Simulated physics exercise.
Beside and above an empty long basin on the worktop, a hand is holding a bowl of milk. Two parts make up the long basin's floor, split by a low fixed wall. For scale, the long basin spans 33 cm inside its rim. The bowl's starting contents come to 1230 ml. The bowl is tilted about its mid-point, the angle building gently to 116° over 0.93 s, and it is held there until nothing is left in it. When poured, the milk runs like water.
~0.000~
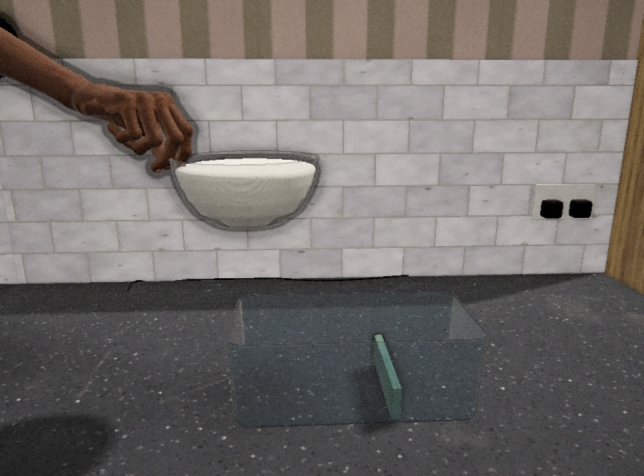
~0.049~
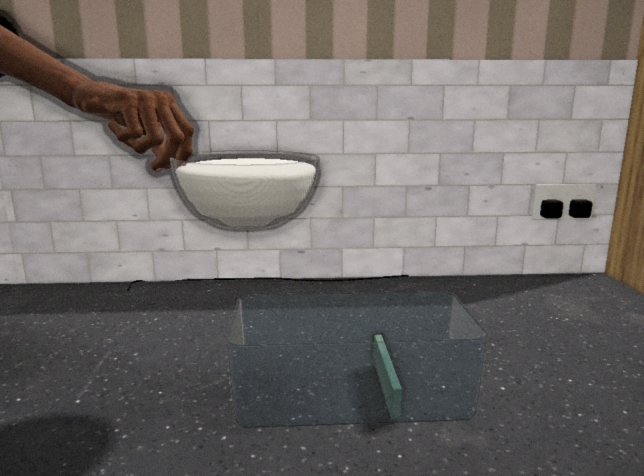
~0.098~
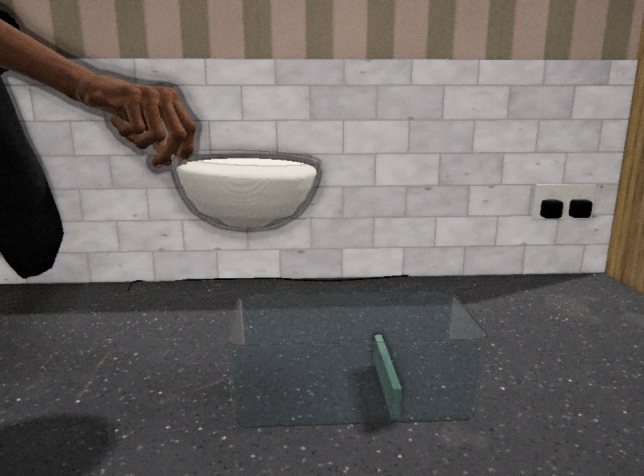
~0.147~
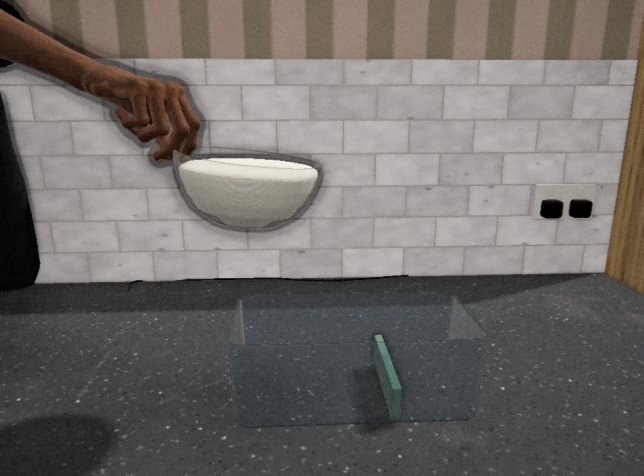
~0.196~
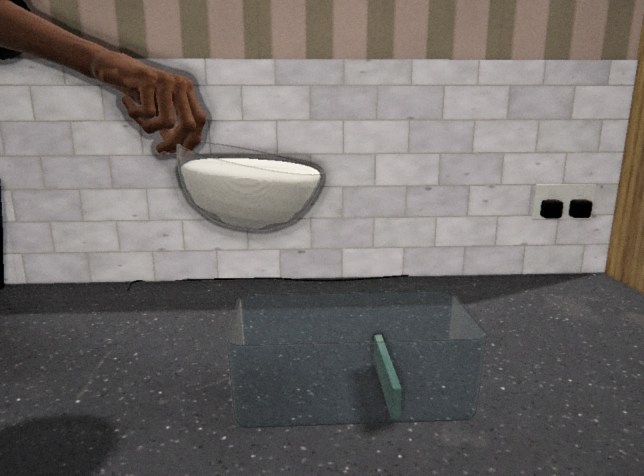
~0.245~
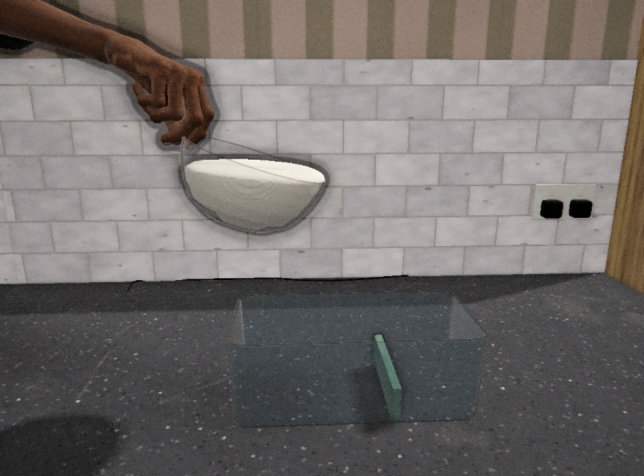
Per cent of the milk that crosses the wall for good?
26 per cent.
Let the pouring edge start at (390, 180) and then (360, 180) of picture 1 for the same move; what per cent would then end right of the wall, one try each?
Result: 60 per cent, then 50 per cent.
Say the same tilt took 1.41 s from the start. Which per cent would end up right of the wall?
Then about 40 per cent.
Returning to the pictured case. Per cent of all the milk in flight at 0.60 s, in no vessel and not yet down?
Around 48 in a hundred.
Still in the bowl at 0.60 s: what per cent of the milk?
Around 24 percent.
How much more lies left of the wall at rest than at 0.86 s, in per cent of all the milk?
1 %.
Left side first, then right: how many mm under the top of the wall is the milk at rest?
For the left, around 20 mm; for the right, around 26 mm.
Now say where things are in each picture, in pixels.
In the first frame, it leans 0°; its right rim is at (319, 158); the milk meets the walls at (178, 167) and (315, 166); the long basin's rim runs from (234, 319) to (469, 314); the wall's top is at (386, 360).
In the second frame, it leans 1°; its right rim is at (319, 159); the milk meets the walls at (178, 167) and (316, 167).
In the third frame, it leans 3°; its right rim is at (320, 162); the milk meets the walls at (179, 165) and (317, 168).
In the fourth frame, it leans 7°; its right rim is at (322, 167); the milk meets the walls at (181, 164) and (318, 170).
In the fifth frame, it leans 12°; its right rim is at (323, 174); the milk meets the walls at (184, 163) and (320, 171).
In the sixth frame, it leans 19°; its right rim is at (324, 182); the milk meets the walls at (188, 164) and (325, 177); 1 per cent is over the edge.
By 0.60 s the tilt is 84° and 24 per cent is still to pour, 14 is left of the wall and 14 right of it.
By 0.86 s the tilt is 114° and 0 per cent is still to pour, 68 is left of the wall and 25 right of it.
By 1.13 s the tilt is 116° and 0 per cent is still to pour, 69 is left of the wall and 26 right of it.
By 1.43 s the tilt is 116° and 0 per cent is still to pour, 69 is left of the wall and 26 right of it.
At rest 69 per cent lies left of the wall, 26 right of it and 5 outside.
